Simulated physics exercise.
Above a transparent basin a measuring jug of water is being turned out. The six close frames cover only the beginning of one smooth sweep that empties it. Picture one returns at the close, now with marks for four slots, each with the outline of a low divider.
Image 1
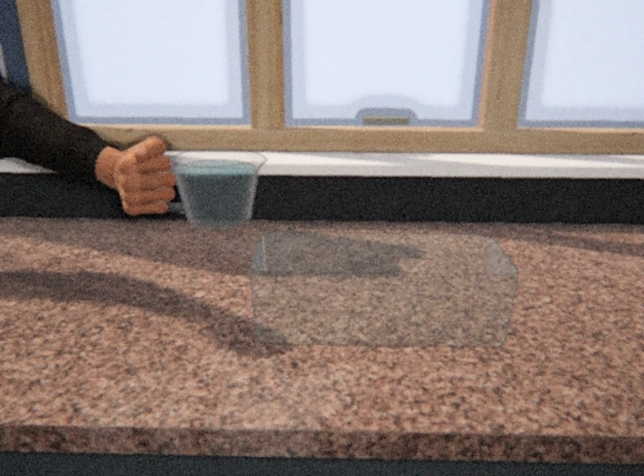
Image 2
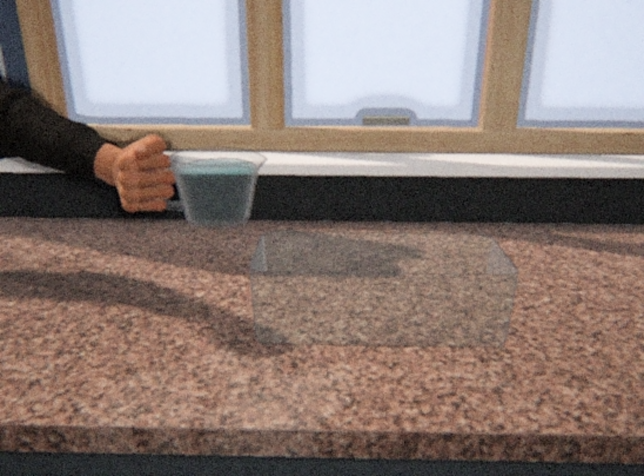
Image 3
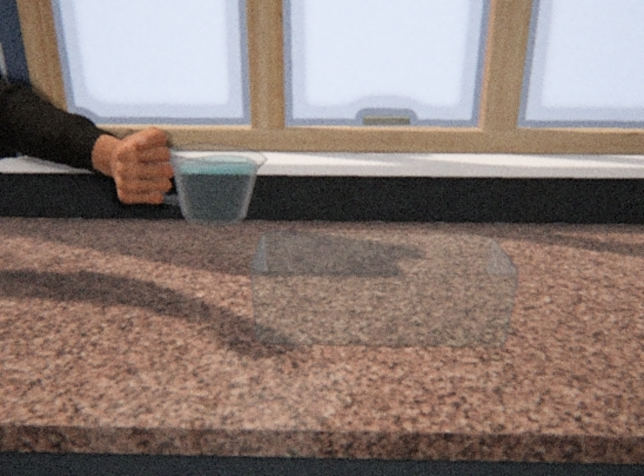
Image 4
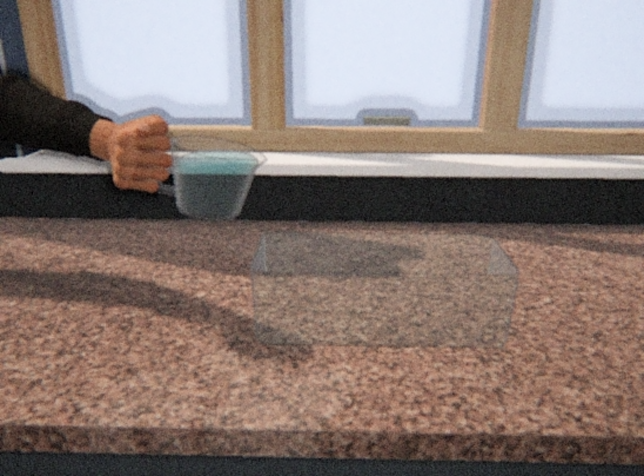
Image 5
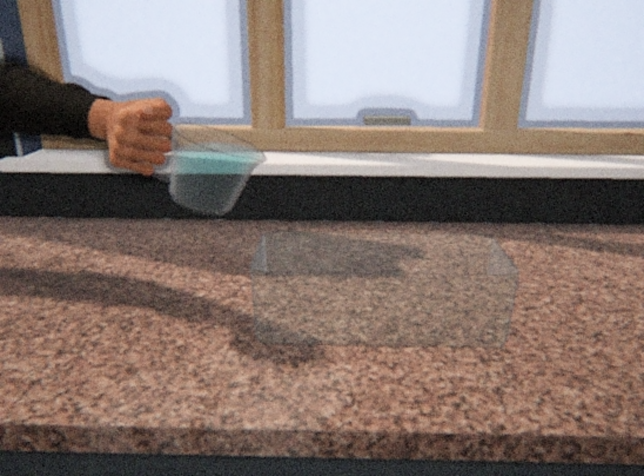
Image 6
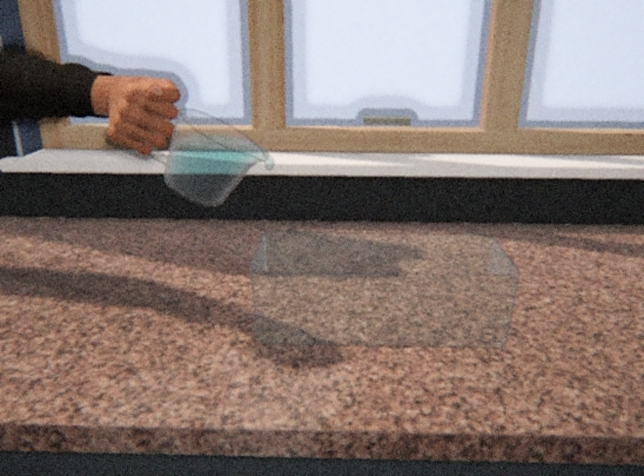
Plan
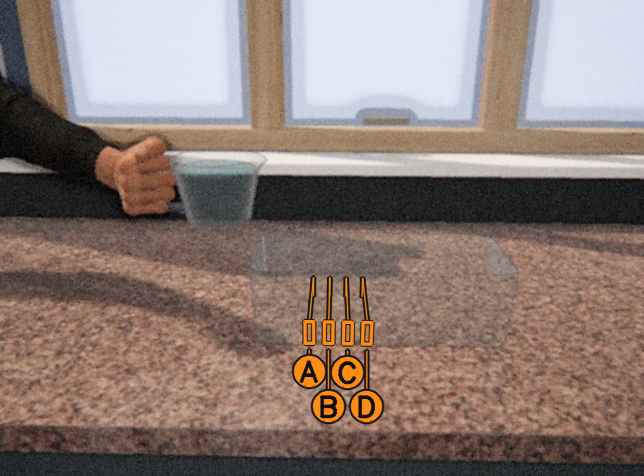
A hand lifting and gradually tilting a clear jug of blue-green water to the right, beside a transparent basin on a speckled countertop.
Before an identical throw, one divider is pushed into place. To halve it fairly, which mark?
Position C.
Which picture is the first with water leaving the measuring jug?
Picture 6.
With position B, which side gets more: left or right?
More ends on the right.
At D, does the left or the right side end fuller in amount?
More ends on the left.
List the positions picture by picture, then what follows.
Upright, lip at (266, 160); basin from (256, 340) to (505, 344); nothing has left yet, in the first frame.
Upright, lip at (266, 160); nothing has left yet, in the second frame.
Tipped about 5°, lip at (266, 160); nothing has left yet, in the third frame.
Tipped about 11°, lip at (266, 160); nothing has left yet, in the fourth frame.
Tipped about 20°, lip at (266, 159); nothing has left yet, in the fifth frame.
Tipped about 29°, lip at (266, 159); water is over the lip, down to (270, 167), in the sixth frame.
In orange, A at (309, 349); B at (328, 350); C at (347, 350); D at (366, 350).
With A, about 9 % ends left of the wall and 90 % right of it.
With B, about 15 % ends left of the wall and 84 % right of it.
With C, about 55 % ends left of the wall and 43 % right of it.
With D, about 81 % ends left of the wall and 12 % right of it; 7 % is lost outside.
